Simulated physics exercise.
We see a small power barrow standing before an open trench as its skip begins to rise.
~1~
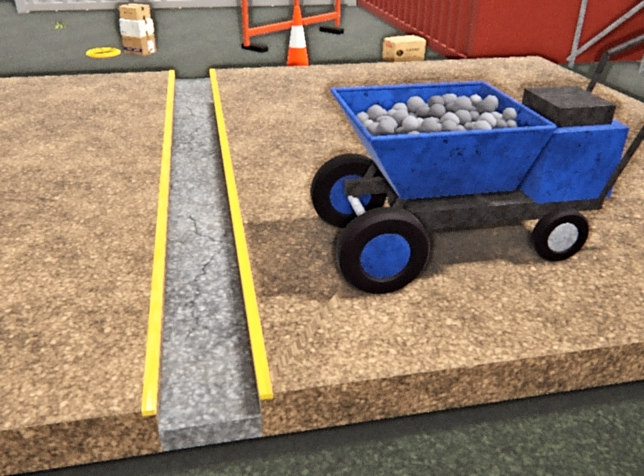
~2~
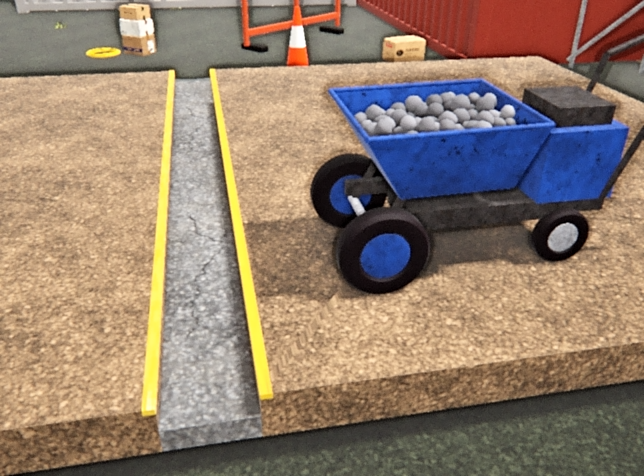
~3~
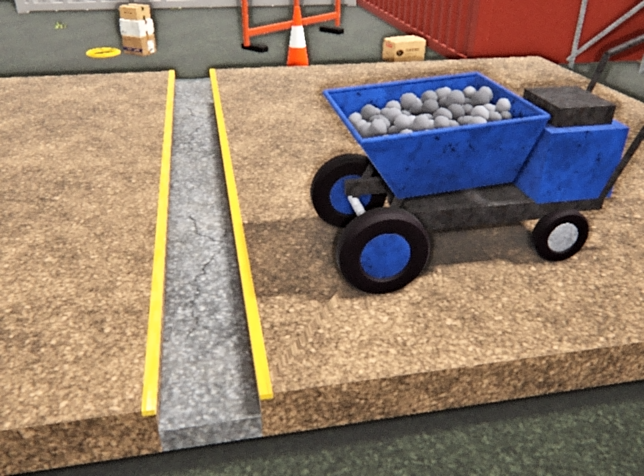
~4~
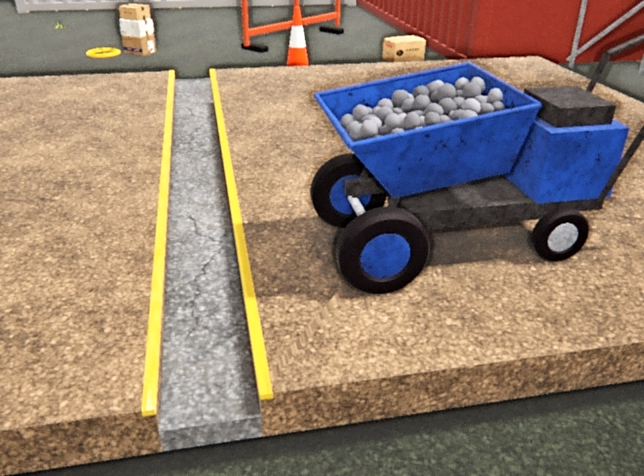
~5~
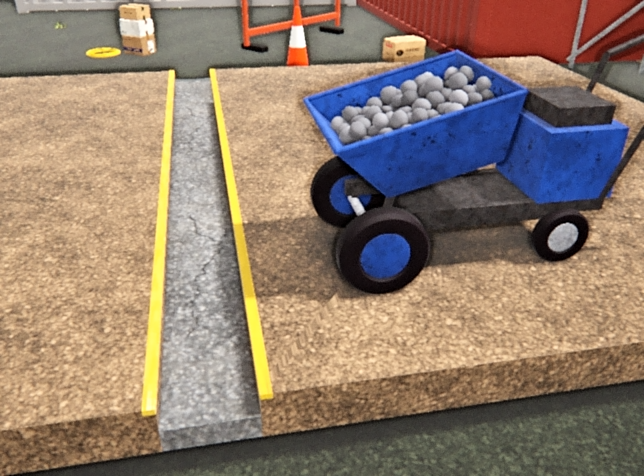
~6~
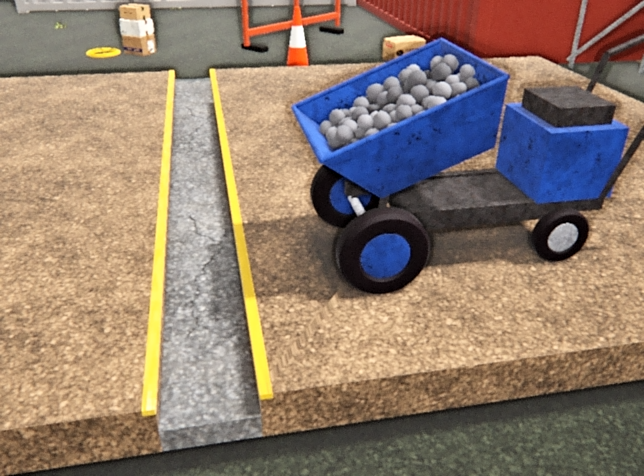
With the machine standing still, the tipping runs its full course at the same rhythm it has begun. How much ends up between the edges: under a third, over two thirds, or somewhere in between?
Watching that, the trench's share sits in the top third, beyond two-thirds of the load.
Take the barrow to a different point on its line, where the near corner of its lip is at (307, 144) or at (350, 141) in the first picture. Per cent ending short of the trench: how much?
Try 1: 0 %. Try 2: 0 %.
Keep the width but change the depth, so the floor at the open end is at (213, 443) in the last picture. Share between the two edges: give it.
It lands somewhere near 90 percent.
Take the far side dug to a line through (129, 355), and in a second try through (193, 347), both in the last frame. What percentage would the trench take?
Well, it'd be something like 90 per cent the first time and 50 per cent the second.
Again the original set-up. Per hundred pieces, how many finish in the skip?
It is some 10 percent.
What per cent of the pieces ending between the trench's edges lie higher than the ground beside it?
Around 35 in a hundred.
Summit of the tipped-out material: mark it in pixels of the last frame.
I'd mark the summit at roughly pixel (228, 252).
Soon after the last picture, skip tipped steeply; all in the skip.
A little later, skip tipped right over; about two thirds in the skip; a stray few short of the trench; about a quarter in or heaped over the trench; a stray few falling.
Later still, skip tipped right over; a small part in the skip; a small part short of the trench; most in or heaped over the trench; a small part beyond it.
At rest, skip tipped right over; a small part in the skip; a small part short of the trench; most in or heaped over the trench; a small part beyond it.
